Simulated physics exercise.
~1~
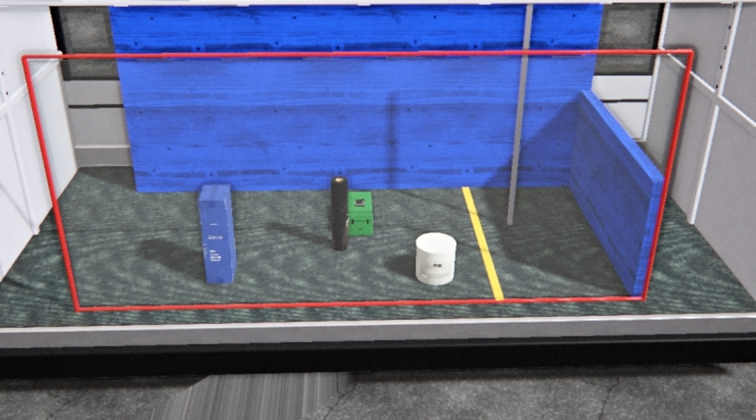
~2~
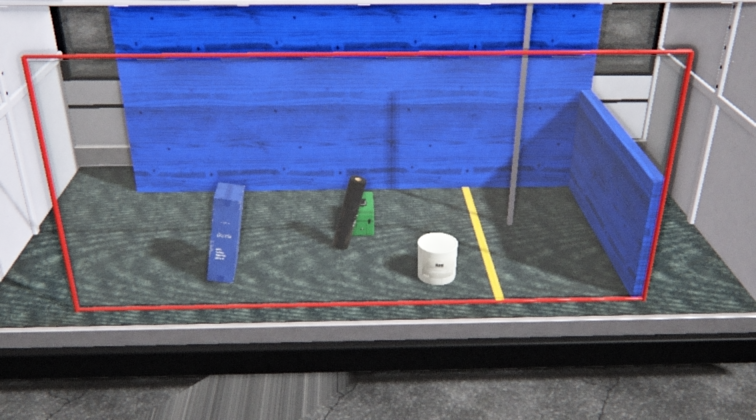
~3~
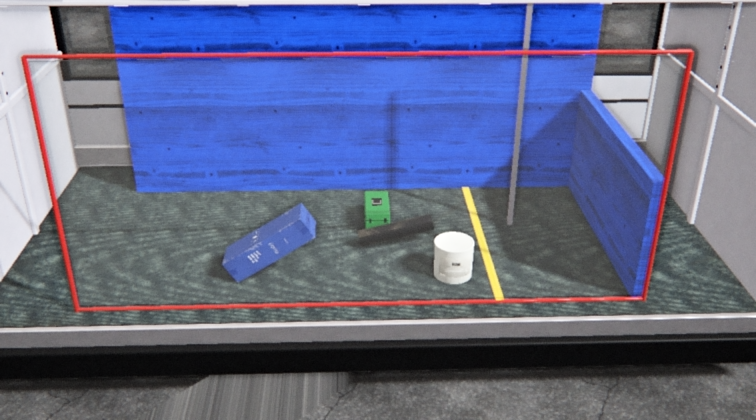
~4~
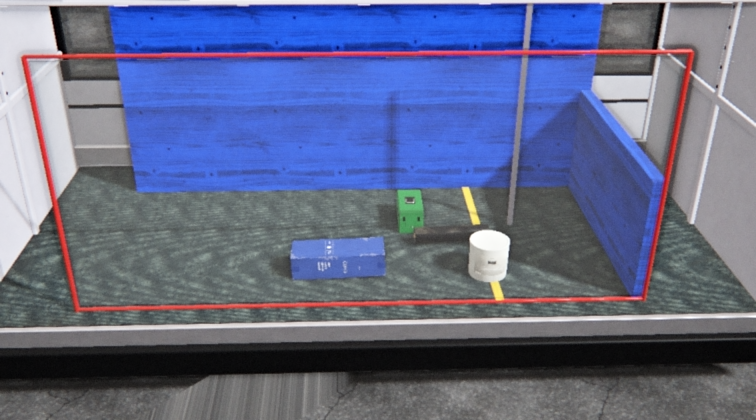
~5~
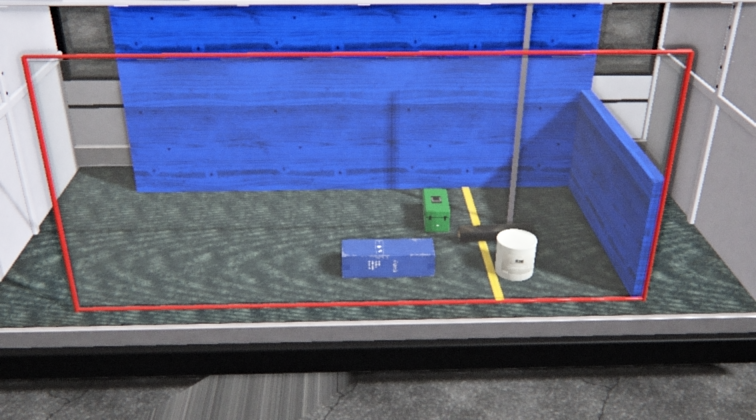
At first, a blue tall box and a black roll stand upright on the dark floor of an open bay, with a green toolbox behind the roll and a white bucket left of a yellow line. The box and roll begin to lean to the right. Both topple over as the bucket and toolbox slide right, still upright. All four objects keep sliding right, and the bucket reaches the line. Finally, the bucket sits past the yellow line, the toolbox stays short of it, and the box and roll lie on their sides.
